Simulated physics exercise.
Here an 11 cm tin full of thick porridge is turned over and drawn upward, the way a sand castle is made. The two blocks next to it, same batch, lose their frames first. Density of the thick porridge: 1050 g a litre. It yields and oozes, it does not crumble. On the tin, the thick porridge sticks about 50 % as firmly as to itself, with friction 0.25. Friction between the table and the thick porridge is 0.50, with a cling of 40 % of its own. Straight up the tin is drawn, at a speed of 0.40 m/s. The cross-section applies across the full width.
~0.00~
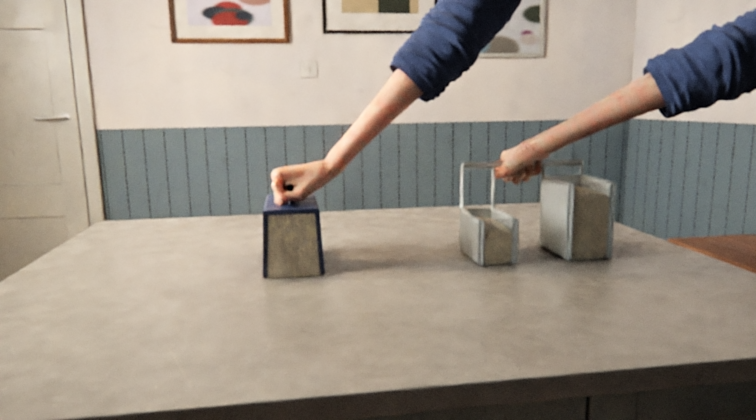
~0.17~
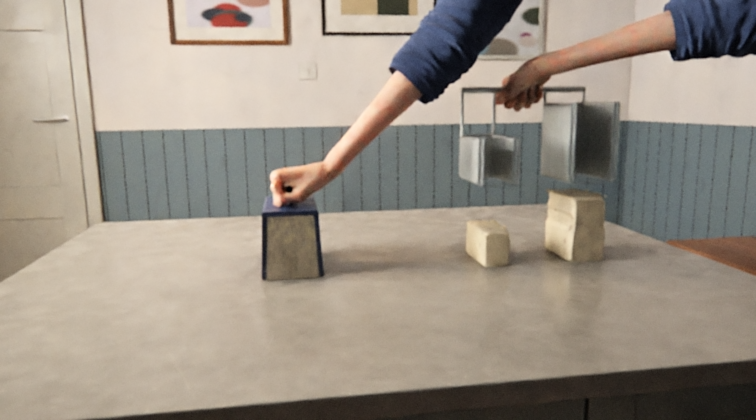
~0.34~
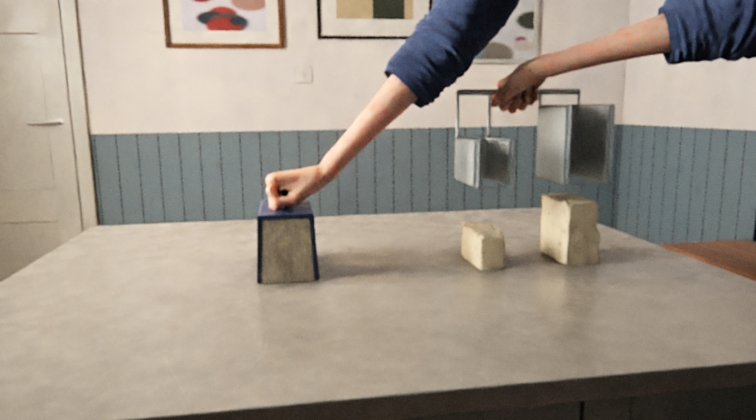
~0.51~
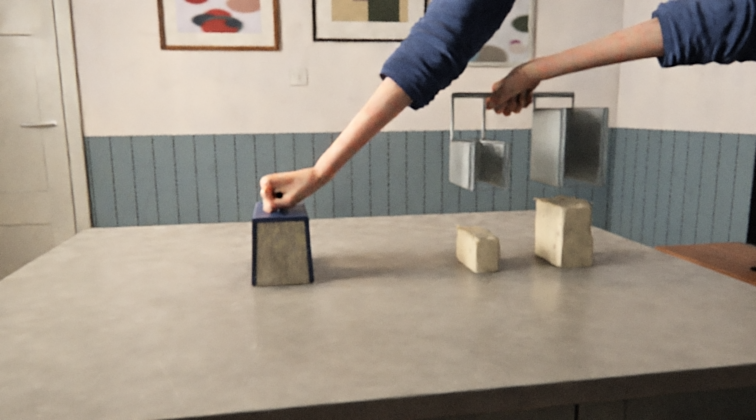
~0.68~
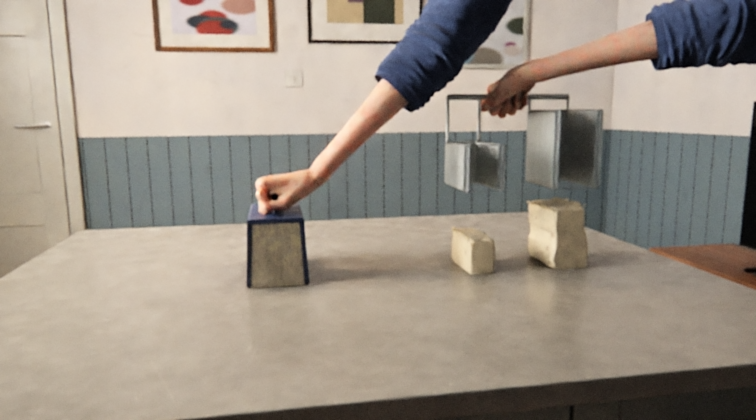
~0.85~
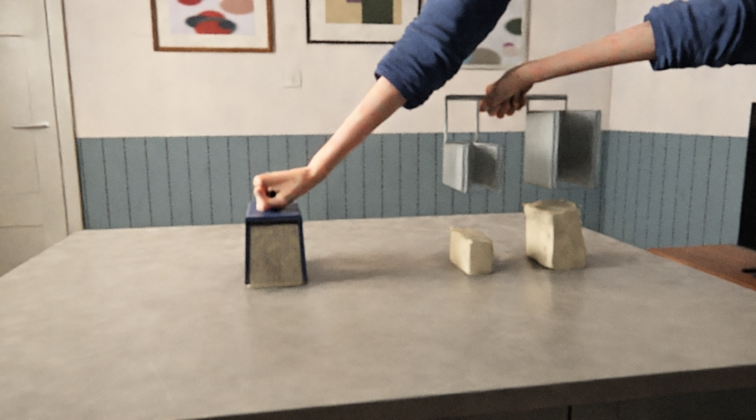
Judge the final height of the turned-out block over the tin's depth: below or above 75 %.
It should end up in excess of 75 %.
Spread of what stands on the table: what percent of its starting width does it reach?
Near 90 % by the end.
After 1.05 s, the tin is up by 8.0 cm.
After 1.29 s, the tin is up by 18 cm; what stands on the table is 99 % of the tin's depth.
After 1.53 s, the tin is up by 23 cm; what stands on the table is 99 % of the tin's depth.
After 1.77 s, the tin is up by 23 cm; what stands on the table is 99 % of the tin's depth.
After 1.87 s, at the end, the tin is up by 23 cm; what stands on the table is 99 % of the tin's depth.
